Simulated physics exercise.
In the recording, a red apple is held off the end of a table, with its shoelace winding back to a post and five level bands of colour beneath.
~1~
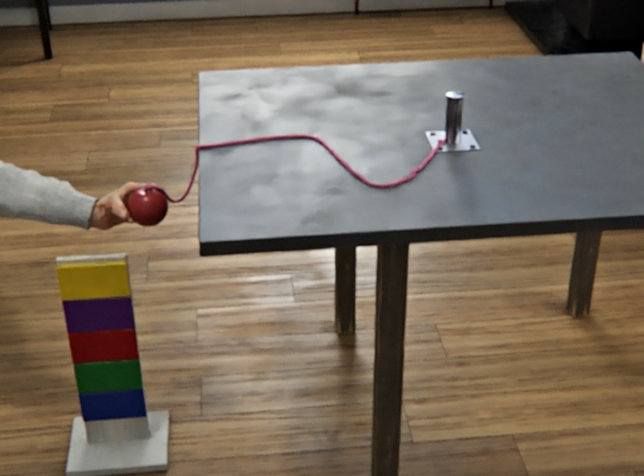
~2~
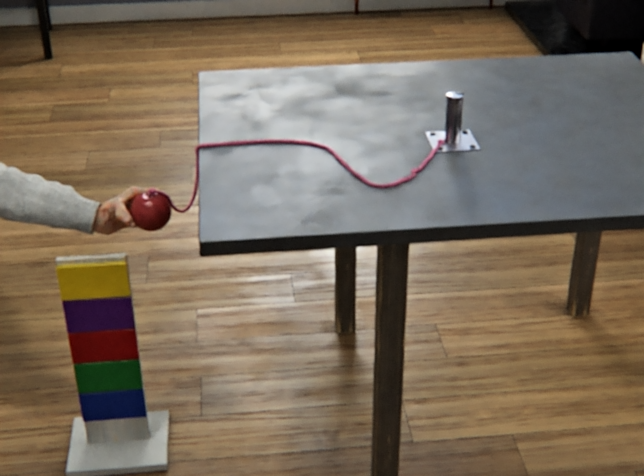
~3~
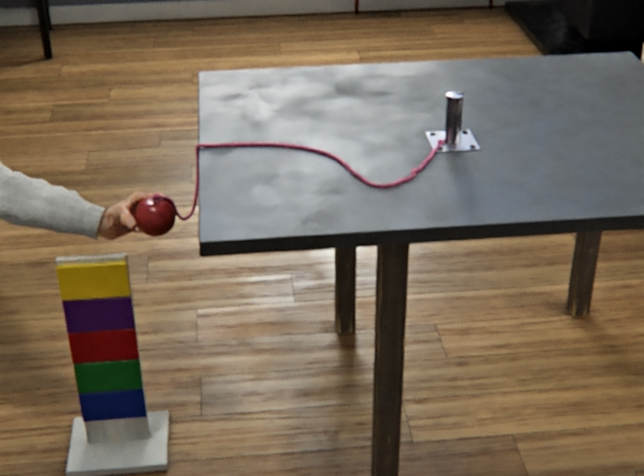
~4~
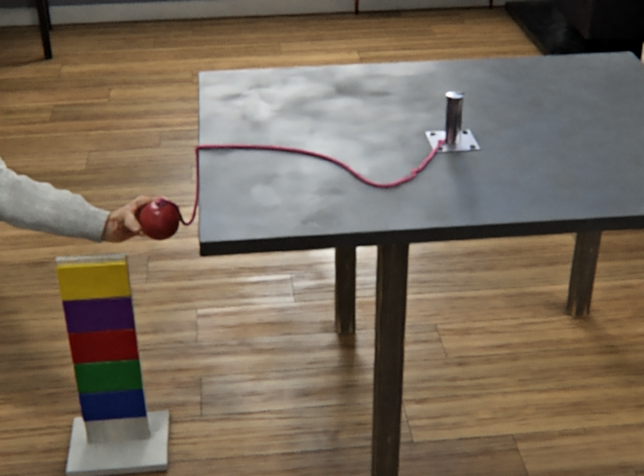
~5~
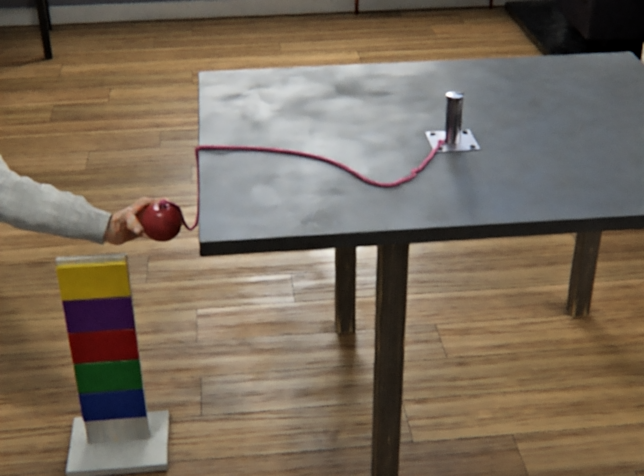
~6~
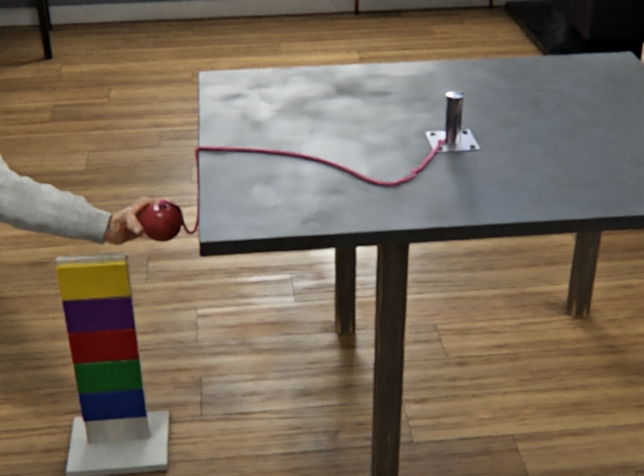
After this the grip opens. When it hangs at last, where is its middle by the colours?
By the colours, at green.
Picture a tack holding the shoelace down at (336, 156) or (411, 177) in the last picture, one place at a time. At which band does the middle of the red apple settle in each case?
In order: Purple; red.
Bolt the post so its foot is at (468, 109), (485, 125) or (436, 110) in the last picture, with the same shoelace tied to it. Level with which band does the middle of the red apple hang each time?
For the first it is red, for the second red, for the third green.
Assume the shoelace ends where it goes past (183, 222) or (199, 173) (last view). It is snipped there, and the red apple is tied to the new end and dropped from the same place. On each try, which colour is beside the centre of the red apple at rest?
In order, the results are red and yellow.
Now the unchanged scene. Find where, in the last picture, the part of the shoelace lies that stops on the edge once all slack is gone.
Look near (274, 152).
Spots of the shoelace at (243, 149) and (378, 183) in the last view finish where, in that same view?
First near (201, 195), second near (317, 150).
Early on, apple near (202, 343); level with red.
Midway, apple near (231, 369); level with green.
Finally, apple near (217, 368); level with green. The shoelace holds its middle at green.
